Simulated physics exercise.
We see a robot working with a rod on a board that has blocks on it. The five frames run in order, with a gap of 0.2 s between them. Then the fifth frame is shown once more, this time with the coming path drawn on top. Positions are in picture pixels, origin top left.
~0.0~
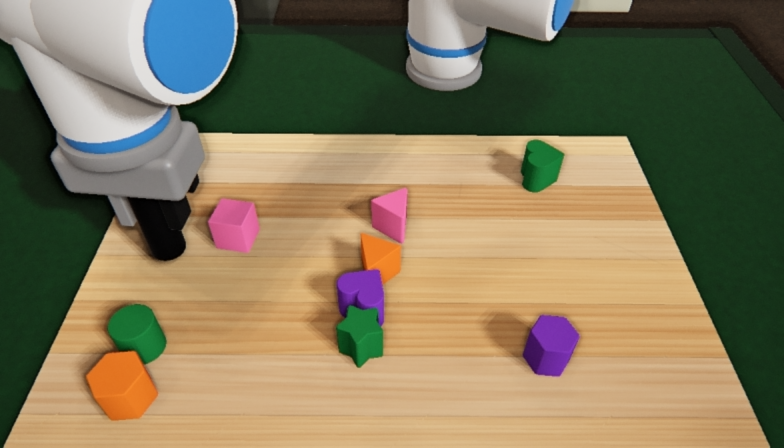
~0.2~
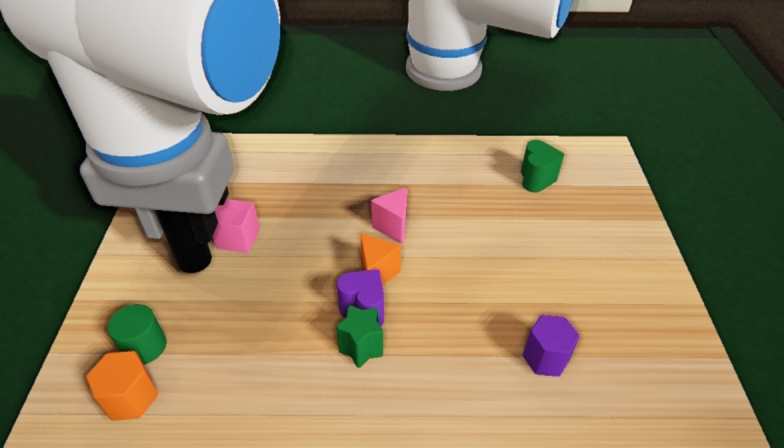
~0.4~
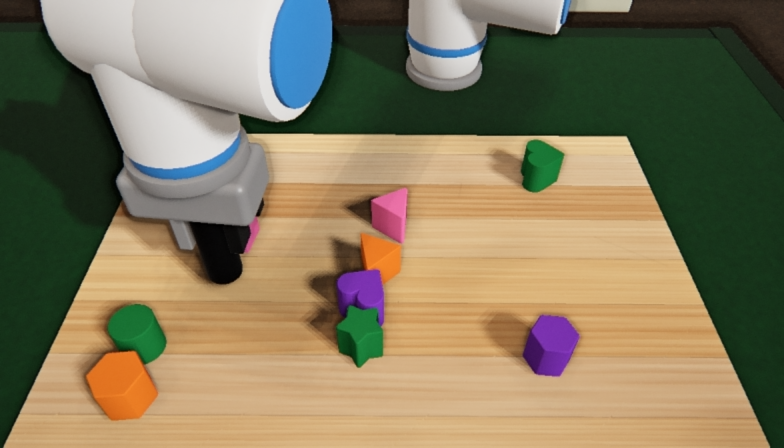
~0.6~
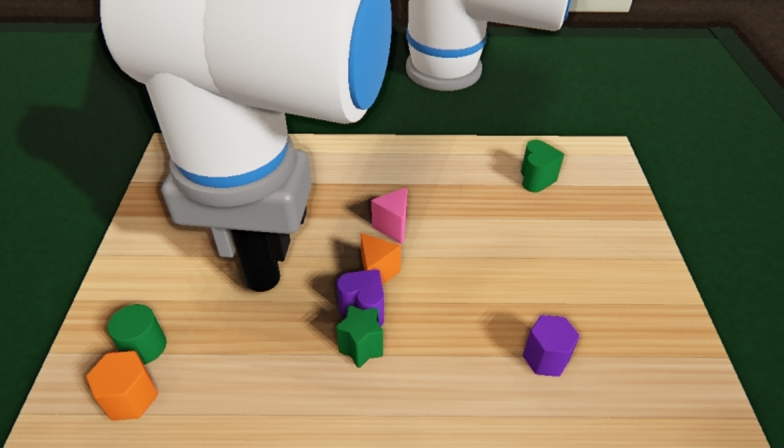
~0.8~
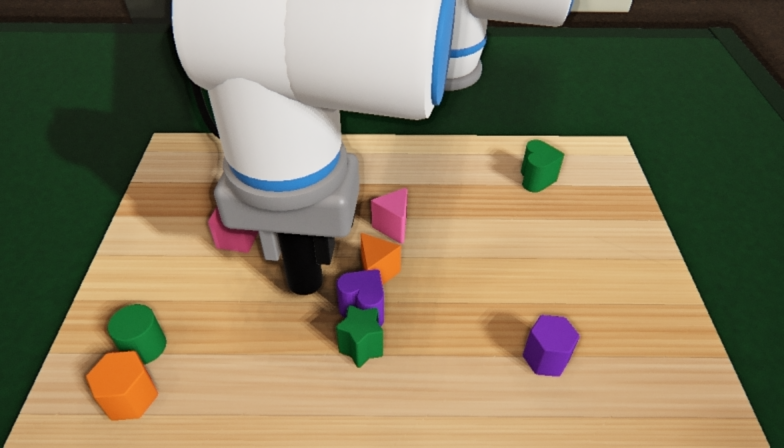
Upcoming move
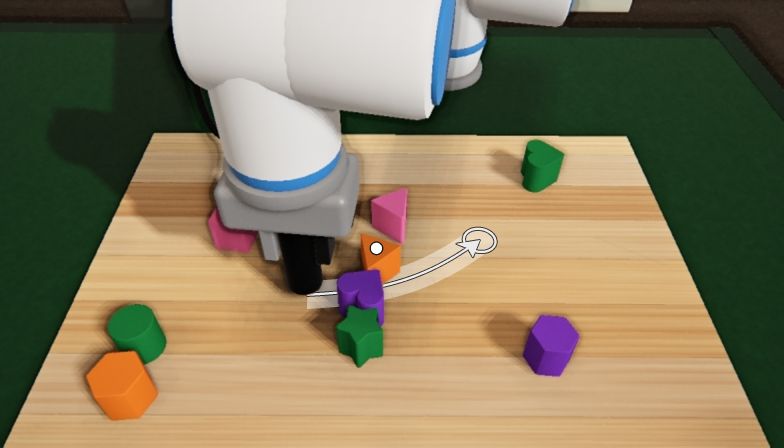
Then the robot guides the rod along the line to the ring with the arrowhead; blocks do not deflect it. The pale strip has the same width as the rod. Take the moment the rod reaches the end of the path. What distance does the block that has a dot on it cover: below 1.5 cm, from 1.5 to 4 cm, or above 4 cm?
Ends over 4 cm away.
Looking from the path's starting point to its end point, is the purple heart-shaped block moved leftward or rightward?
Moves right.
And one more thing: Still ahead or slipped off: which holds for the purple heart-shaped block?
By the time the path ends, the purple heart-shaped block has slid off to the side or behind.
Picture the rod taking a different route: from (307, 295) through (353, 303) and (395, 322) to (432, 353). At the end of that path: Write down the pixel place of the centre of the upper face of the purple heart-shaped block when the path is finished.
It comes to (477, 319).
Path on the board, from (307, 295) by way of (374, 288) and (433, 268) to (480, 240); the dot is on the orange triangular piece.
The first path, step by step. One third of the way, rod at (375, 276); green star block at (363, 324), turned 15° clockwise; purple heart-shaped block at (396, 292), turned 50° clockwise; orange triangular piece at (391, 242), turned 45° anticlockwise.
Two thirds of the way, rod at (434, 256); green star block at (363, 324), turned 15° clockwise; purple heart-shaped block at (400, 292), turned 60° clockwise; orange triangular piece at (418, 224), turned 110° anticlockwise.
At the end, rod at (482, 228); green star block at (363, 324), turned 15° clockwise; purple heart-shaped block at (400, 292), turned 60° clockwise; orange triangular piece at (419, 223), turned 115° anticlockwise; pink triangular piece in place.
